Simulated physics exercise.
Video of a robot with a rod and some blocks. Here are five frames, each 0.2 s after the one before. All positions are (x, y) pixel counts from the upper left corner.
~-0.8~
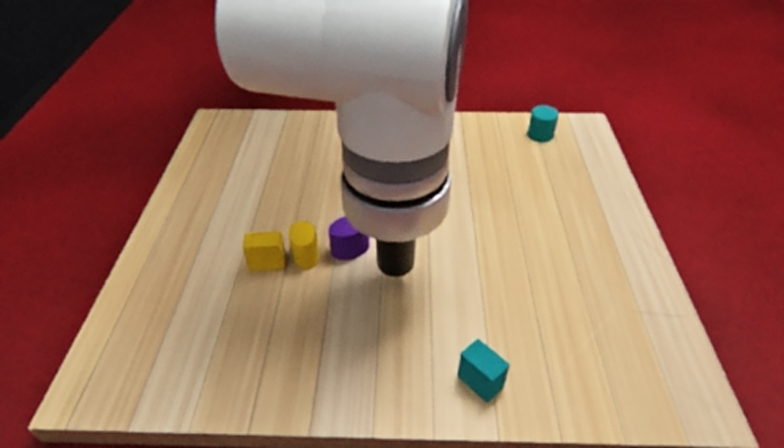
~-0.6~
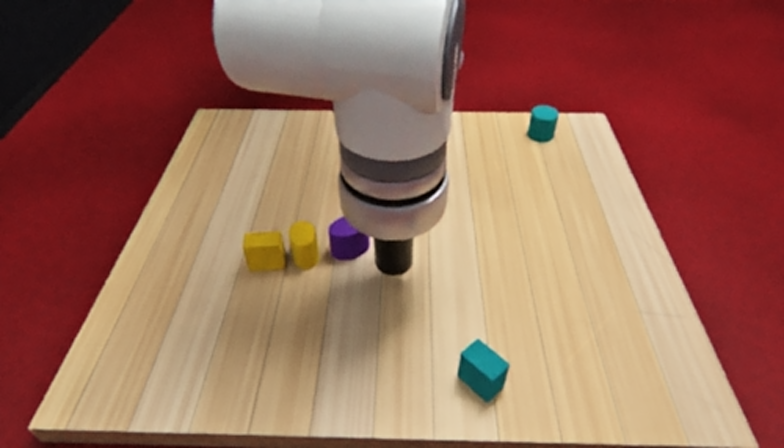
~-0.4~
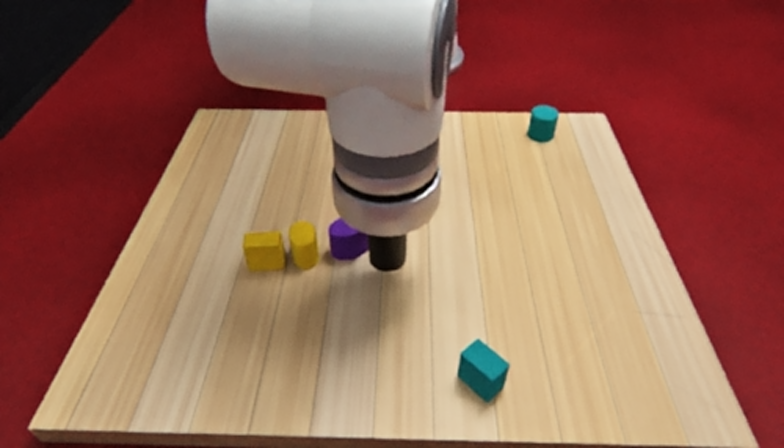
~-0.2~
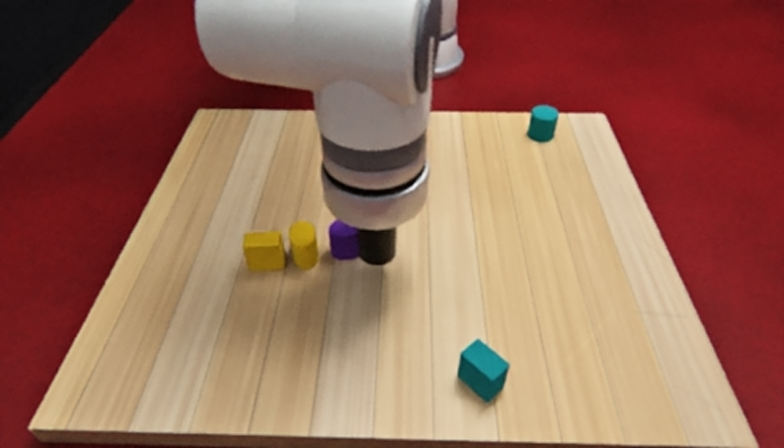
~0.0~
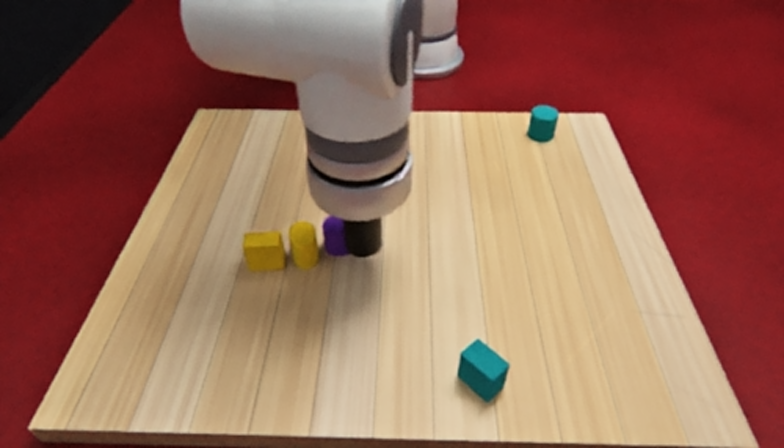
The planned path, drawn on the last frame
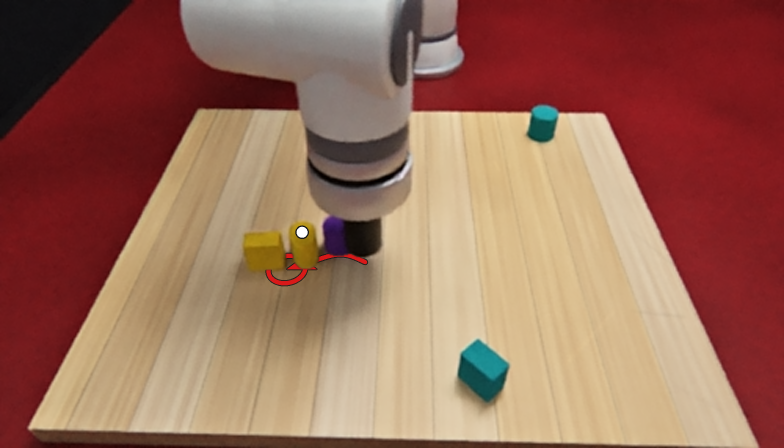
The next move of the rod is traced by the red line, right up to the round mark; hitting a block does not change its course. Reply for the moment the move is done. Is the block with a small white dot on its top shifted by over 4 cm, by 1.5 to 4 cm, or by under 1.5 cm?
Final distance: More than 4 cm.
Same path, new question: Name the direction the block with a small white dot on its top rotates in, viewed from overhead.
Looking down, it rotates clockwise.
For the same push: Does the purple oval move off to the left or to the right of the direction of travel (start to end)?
Towards the right-hand side.
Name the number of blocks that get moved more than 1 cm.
The answer is three or more blocks.
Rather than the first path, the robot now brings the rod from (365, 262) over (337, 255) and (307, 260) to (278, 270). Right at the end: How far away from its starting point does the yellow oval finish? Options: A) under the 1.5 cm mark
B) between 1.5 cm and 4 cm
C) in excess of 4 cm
C
The line goes from (365, 262) through (341, 254) and (314, 261) to (287, 269); the dot is on the yellow oval.
On the path given first. Halfway along, rod at (324, 239); yellow oval at (292, 233); purple oval at (317, 210), turned 40° clockwise.
At the end, rod at (283, 252); yellow oblong block at (219, 240); yellow oval at (251, 241), turned 35° clockwise; purple oval at (317, 210), turned 40° clockwise.
